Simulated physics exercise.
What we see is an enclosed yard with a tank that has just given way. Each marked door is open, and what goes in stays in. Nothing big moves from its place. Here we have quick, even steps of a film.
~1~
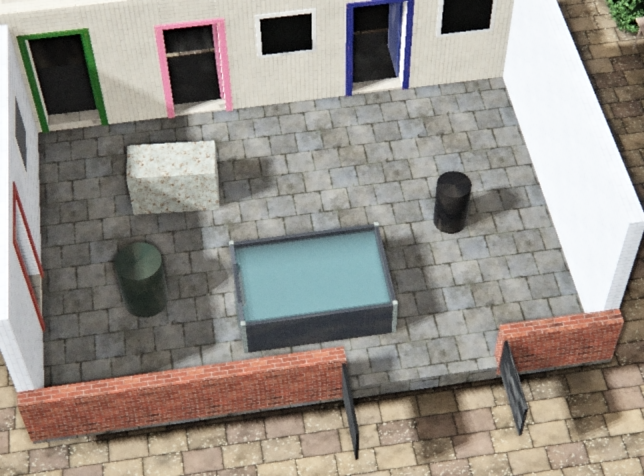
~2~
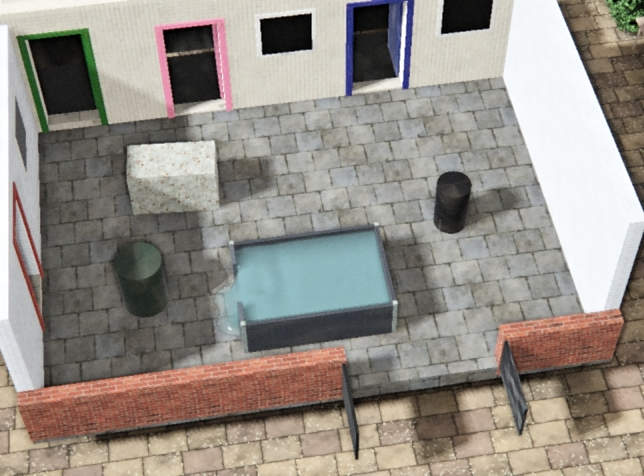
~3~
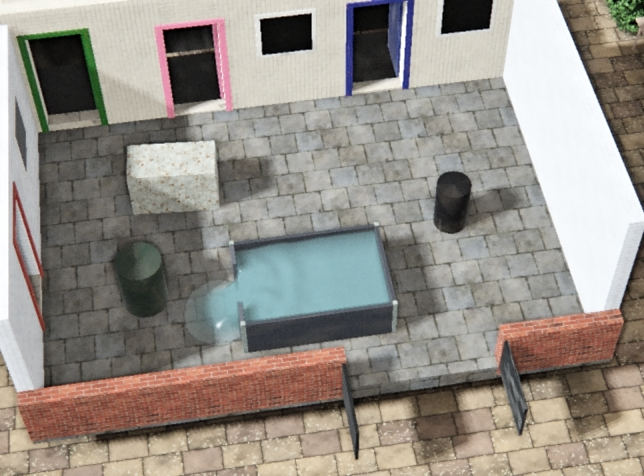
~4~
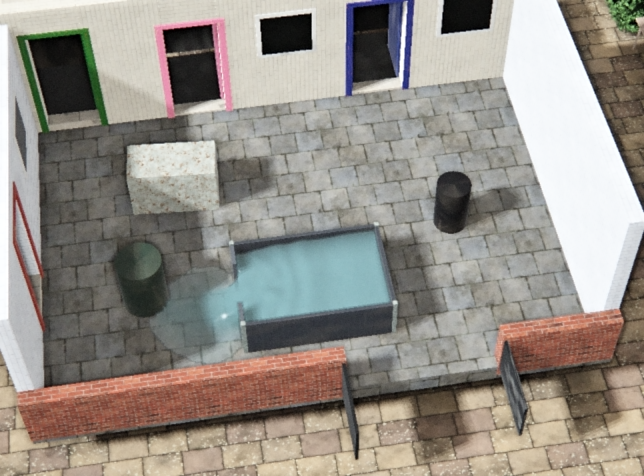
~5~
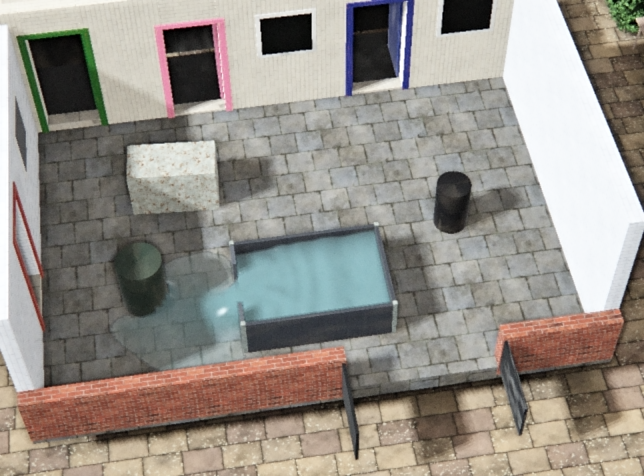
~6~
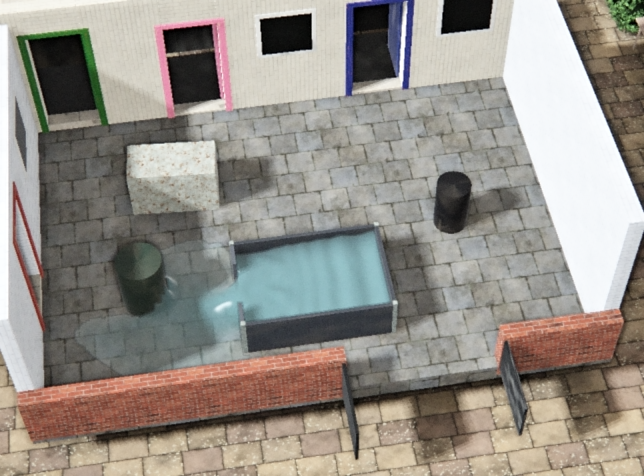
Water pours from the tank's left side and spreads leftward across the paving around the green barrel.
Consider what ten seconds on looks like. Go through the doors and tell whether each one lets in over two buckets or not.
One by one: The pink door is not overrun past two buckets, the red door is not overrun past two buckets, the green door is not overrun past two buckets, the blue door is not overrun past two buckets.
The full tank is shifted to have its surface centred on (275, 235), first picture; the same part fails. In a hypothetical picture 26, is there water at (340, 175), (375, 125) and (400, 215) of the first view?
In order: Untouched, untouched, untouched.
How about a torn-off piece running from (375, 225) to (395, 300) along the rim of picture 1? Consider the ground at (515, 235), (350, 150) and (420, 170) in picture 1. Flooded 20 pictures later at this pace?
So: Wetted, then wetted, then wetted.
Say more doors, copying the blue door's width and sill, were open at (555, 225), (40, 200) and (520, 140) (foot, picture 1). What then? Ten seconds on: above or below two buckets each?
Note: Door one undershoots; door two overshoots; door three undershoots.
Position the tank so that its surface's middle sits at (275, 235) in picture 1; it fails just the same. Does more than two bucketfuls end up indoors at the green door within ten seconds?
Checking them one by one, the green door crosses the line.
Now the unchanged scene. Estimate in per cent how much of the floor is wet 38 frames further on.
I'd say close to 55 per cent.
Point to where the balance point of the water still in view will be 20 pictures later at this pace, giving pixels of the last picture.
I'd say near (207, 301).
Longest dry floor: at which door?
My answer: The blue-painted one.
A moment on, water covers 15 % of the floor; the pink door not reached, the red door not reached, the green door not reached, the blue door not reached.
Next, water covers 25 % of the floor; the pink door not reached, the red door wet at the sill, nothing in, the green door not reached, the blue door not reached.
Then, water covers 30 % of the floor; the pink door not reached, the red door wet at the sill, nothing in, the green door wet at the sill, nothing in, the blue door not reached.
Later, water covers 55 % of the floor; the pink door wet at the sill, nothing in, the red door wet at the sill, nothing in, the green door under two buckets in, the blue door not reached.
In the end, water covers 85 % of the floor; the pink door under two buckets in, the red door wet at the sill, nothing in, the green door under two buckets in, the blue door wet at the sill, nothing in.
